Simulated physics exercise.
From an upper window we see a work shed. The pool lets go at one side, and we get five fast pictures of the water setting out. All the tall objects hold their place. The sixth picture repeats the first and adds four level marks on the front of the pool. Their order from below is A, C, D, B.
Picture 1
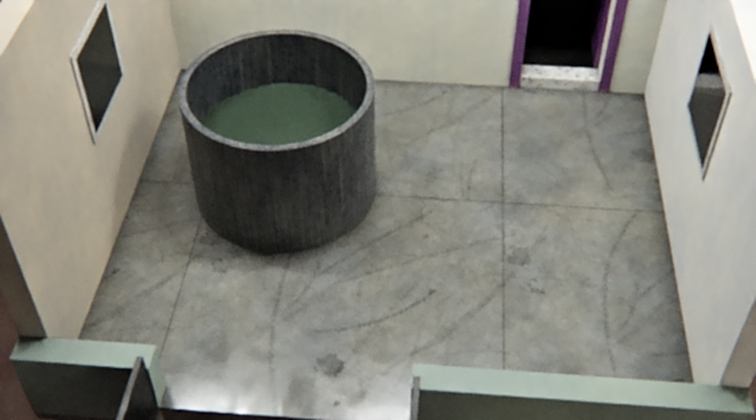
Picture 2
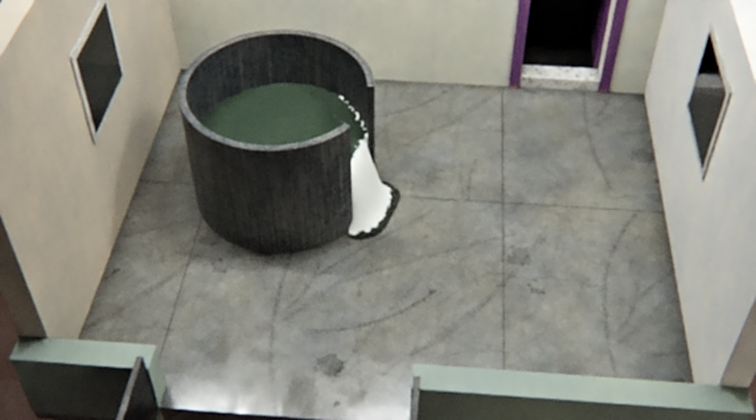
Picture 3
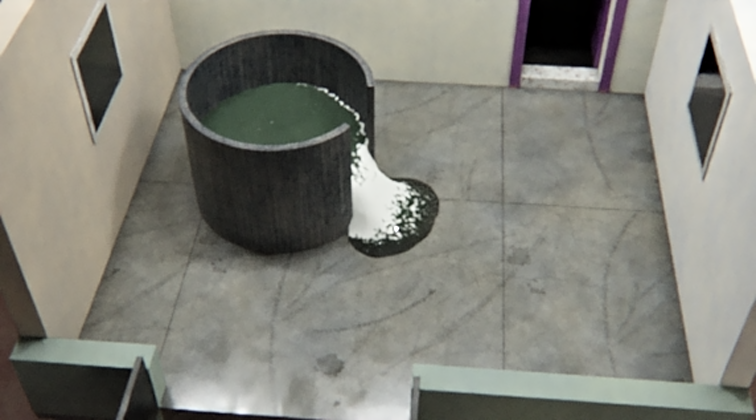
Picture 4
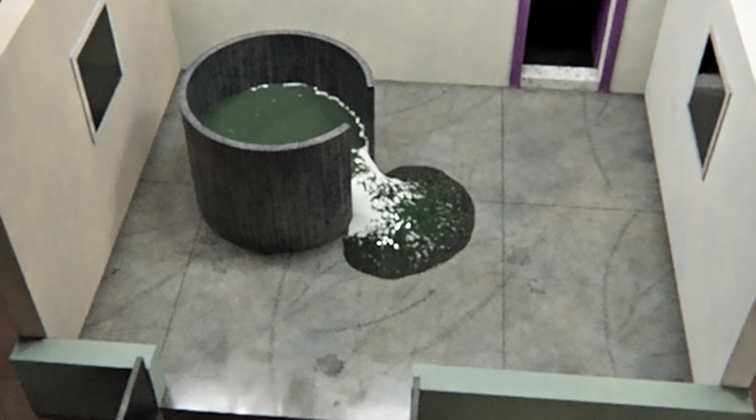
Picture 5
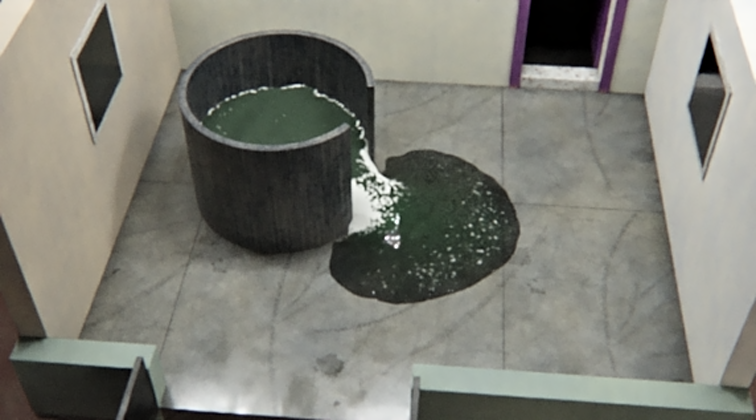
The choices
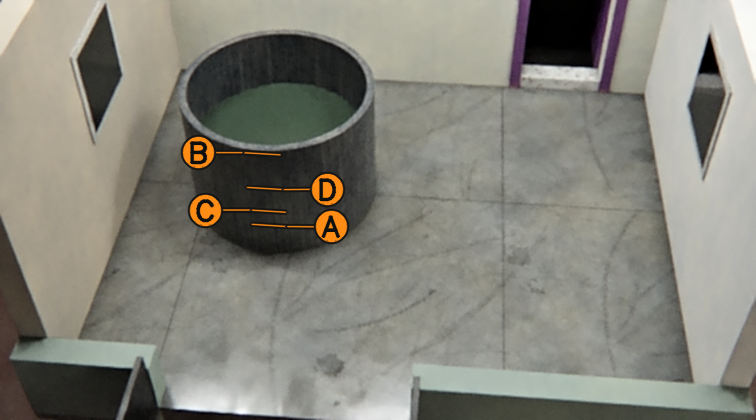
Green water pours from a gap in the round dark tank and spreads across the floor.
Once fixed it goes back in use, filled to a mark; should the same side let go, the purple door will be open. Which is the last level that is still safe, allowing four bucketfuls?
Level D.
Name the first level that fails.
It is B.
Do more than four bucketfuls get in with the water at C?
No.
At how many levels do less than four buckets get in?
Three.
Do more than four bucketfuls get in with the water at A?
No, that is safe.
On the marked copy, A at (269, 225); B at (261, 153); C at (267, 211); D at (265, 188); from the bottom up A, C, D, B.
With A, nothing gets over.
With B, about 8 bucketfuls get in.
With C, nothing gets over.
With D, a splash gets over, under a bucket.
